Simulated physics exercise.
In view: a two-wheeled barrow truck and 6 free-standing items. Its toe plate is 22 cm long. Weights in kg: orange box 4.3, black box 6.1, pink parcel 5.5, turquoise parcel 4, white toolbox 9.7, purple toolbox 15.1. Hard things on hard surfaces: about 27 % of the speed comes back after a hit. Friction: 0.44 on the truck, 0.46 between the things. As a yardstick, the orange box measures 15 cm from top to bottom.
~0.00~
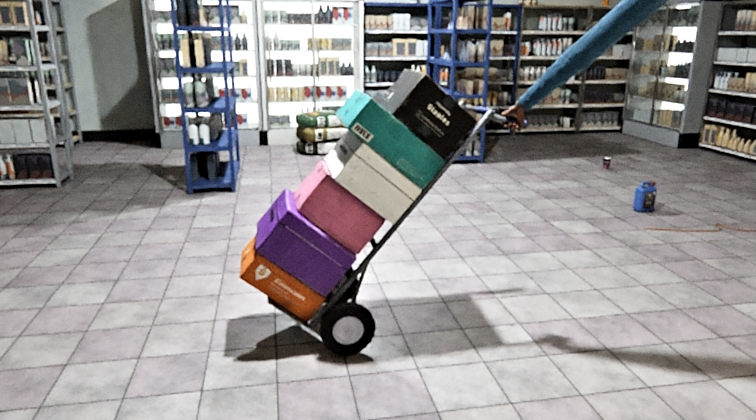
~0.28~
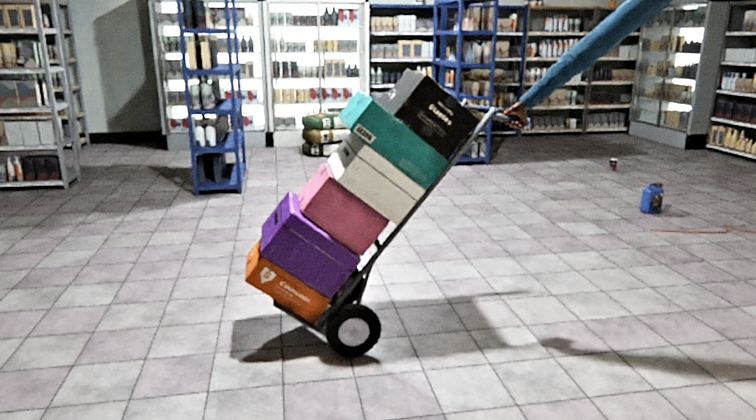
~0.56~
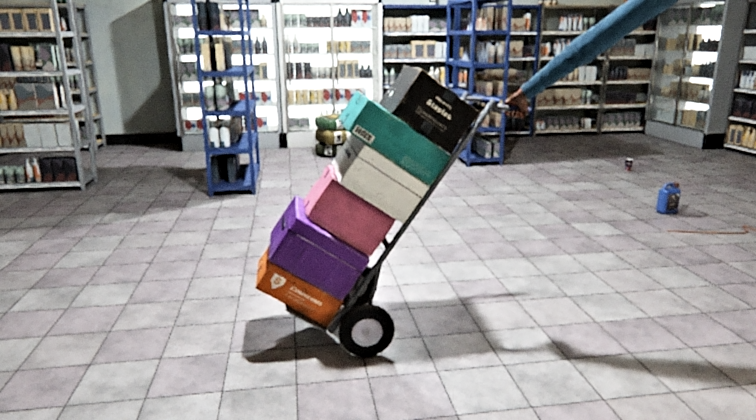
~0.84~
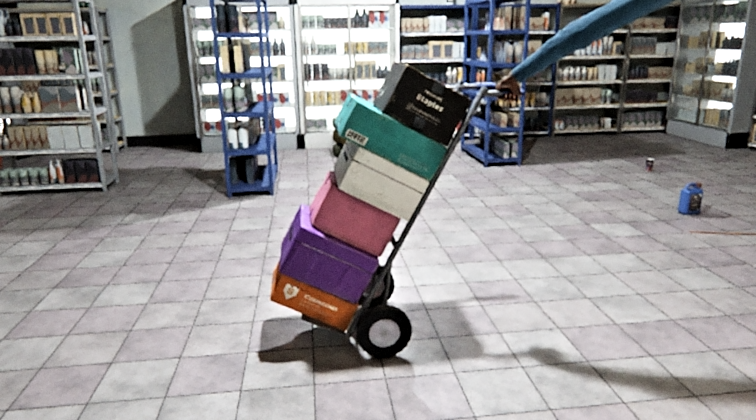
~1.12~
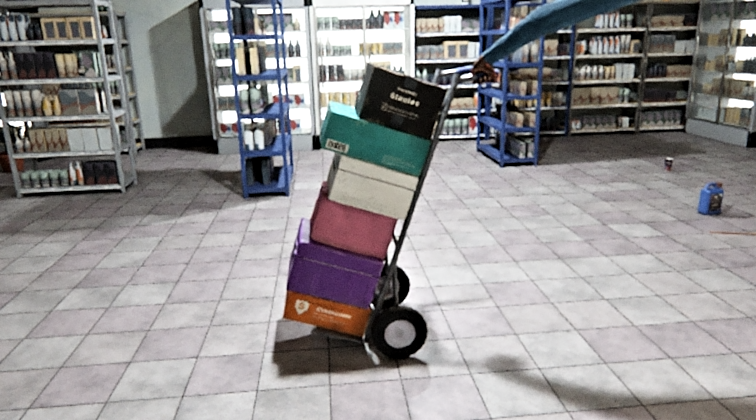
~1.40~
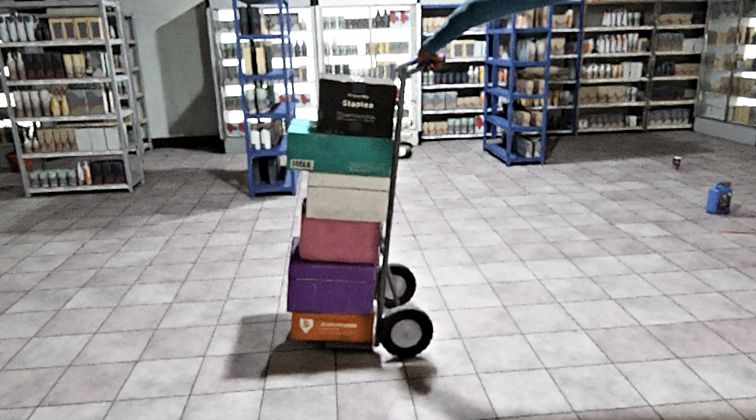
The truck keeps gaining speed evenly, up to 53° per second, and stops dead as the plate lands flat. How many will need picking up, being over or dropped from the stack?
Tipped or gone: Zero.
After 1.60 s, truck upright; black box moved 5 cm near (317, 111); turquoise parcel moved 4 cm; white toolbox moved 4 cm.
After 1.90 s, truck upright; black box 9° off its base near (287, 111); orange box 8° off its base near (331, 316); turquoise parcel 9° off its base.
After 2.20 s, truck upright; black box moved 7 cm near (314, 112); turquoise parcel moved 4 cm; white toolbox moved 3 cm.
In the end (2.7 s), all 6 under 10 cm from the start. At the end, from the last picture's camera, orange box near (334, 318), black box near (329, 111).
